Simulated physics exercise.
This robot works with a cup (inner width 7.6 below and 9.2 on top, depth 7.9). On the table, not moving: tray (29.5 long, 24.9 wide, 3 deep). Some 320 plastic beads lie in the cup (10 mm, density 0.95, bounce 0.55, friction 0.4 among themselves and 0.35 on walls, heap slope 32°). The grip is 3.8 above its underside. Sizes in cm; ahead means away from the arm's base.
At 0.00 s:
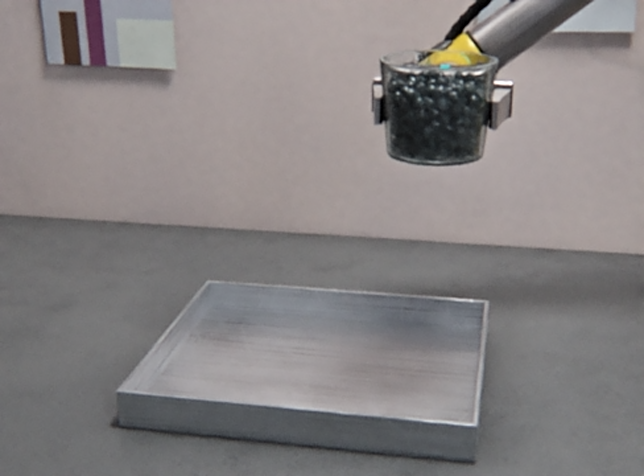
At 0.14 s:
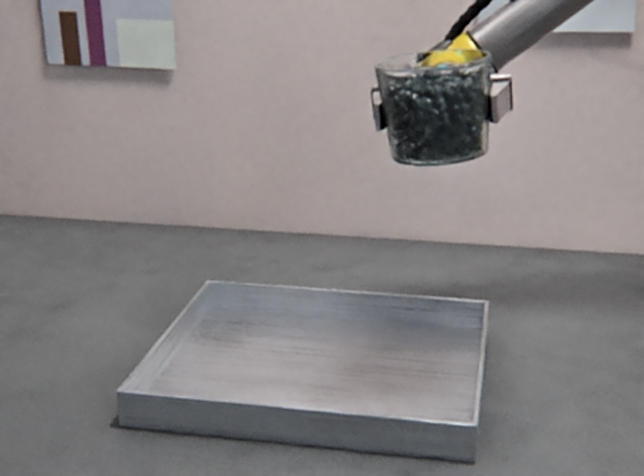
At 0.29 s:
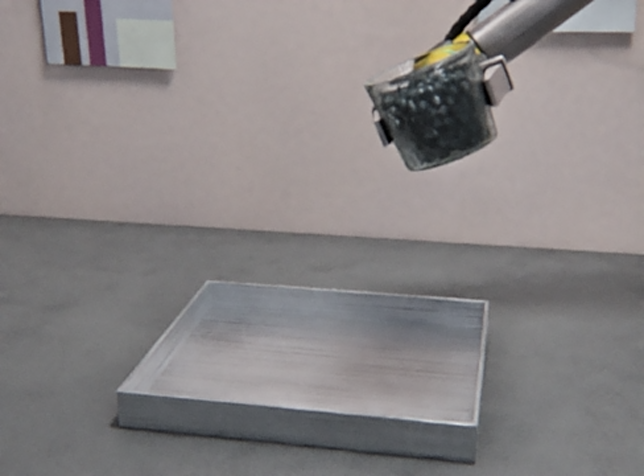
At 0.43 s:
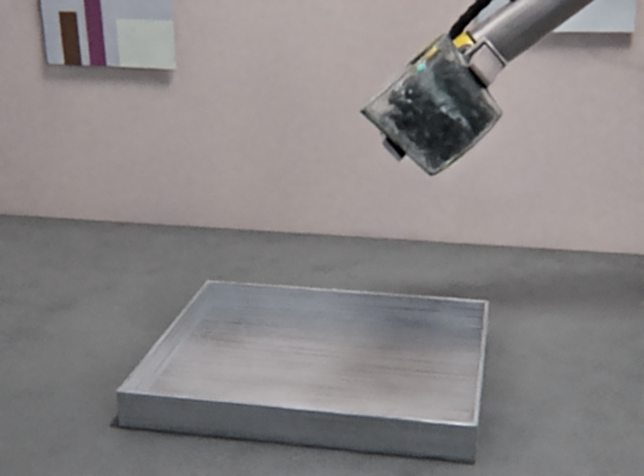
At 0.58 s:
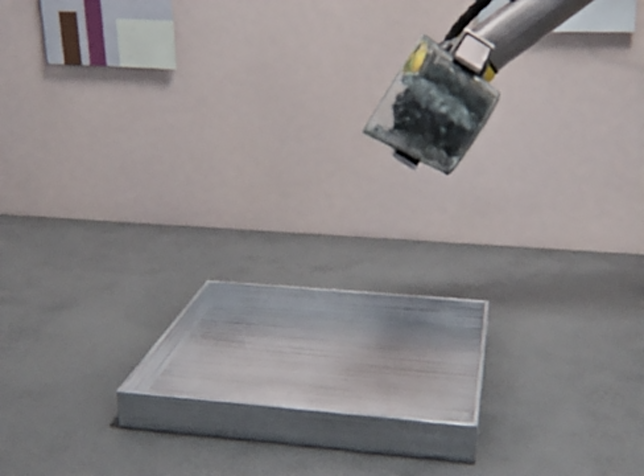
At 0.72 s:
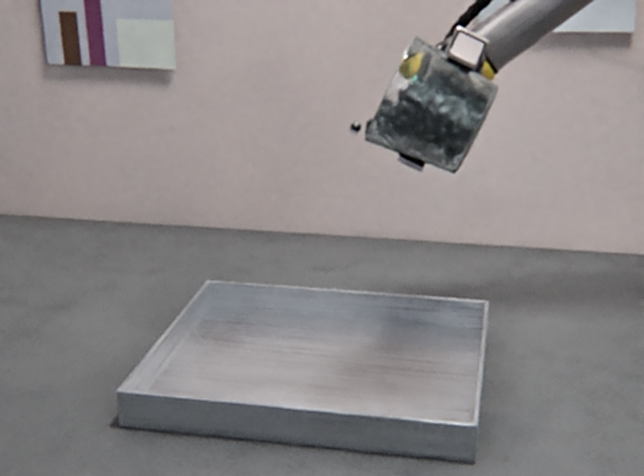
The video shows a robot arm holding a clear cup of dark beads above an empty, shallow metal tray, then tilting the cup steeply to the left until a few beads appear just outside its rim.
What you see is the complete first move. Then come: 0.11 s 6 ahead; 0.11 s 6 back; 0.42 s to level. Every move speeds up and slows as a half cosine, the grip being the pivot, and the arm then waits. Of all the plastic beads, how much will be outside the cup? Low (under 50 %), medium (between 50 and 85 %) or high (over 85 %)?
Outside the cup the share is medium, between 50 and 85 %.
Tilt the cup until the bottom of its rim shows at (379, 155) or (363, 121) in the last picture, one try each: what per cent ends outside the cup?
Some 100 and 40 per cent.
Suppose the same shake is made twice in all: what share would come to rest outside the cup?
In that case some 85 per cent.
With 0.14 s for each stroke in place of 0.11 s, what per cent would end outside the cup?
It would be near 55 per cent.
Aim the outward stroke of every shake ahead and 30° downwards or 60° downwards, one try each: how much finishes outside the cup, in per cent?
About 35 and 15 per cent.
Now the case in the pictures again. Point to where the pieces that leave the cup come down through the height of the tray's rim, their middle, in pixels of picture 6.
Near (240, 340).
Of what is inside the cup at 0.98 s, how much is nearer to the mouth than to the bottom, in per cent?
Some 65 per cent.
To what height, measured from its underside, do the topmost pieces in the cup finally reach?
Some 5.0 cm.
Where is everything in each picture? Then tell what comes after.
In the first frame, the cup middle at (437, 109), level; upper third of the load around (439, 95), from x 390 to 485, top at y 80; 318 in the cup.
In the second frame, the cup middle at (436, 109), tilted 6° forward; upper third of the load around (439, 95), from x 390 to 480, top at y 80.
In the third frame, the cup middle at (436, 109), tilted 23° forward; upper third of the load around (444, 94), from x 385 to 485, top at y 70.
In the fourth frame, the cup middle at (435, 109), tilted 43° forward; upper third of the load around (448, 93), from x 385 to 490, top at y 65.
In the fifth frame, the cup middle at (435, 110), tilted 60° forward; upper third of the load around (446, 92), from x 380 to 490, top at y 70.
In the sixth frame, the cup middle at (435, 110), tilted 66° forward; upper third of the load around (449, 96), from x 355 to 485, top at y 75; 318 in the cup.
After 0.98 s, tilted 65° forward, highest piece 27 above the table; 107 in the cup, 1 in the tray, 210 in flight or on a rim.
After 1.23 s, tilted 14° forward, highest piece 29 above the table; 153 in the tray, 91 in the cup, 32 on the table or floor, 42 in flight or on a rim.
After 1.56 s, level, highest piece 28 above the table; 170 in the tray, 91 in the cup, 57 on the table or floor.
After 2.61 s, level, highest piece 27 above the table; 170 in the tray, 91 in the cup, 57 on the table or floor.
In the end, 170 in the tray, 91 in the cup, 57 on the table or floor. That is 71 % outside the cup.
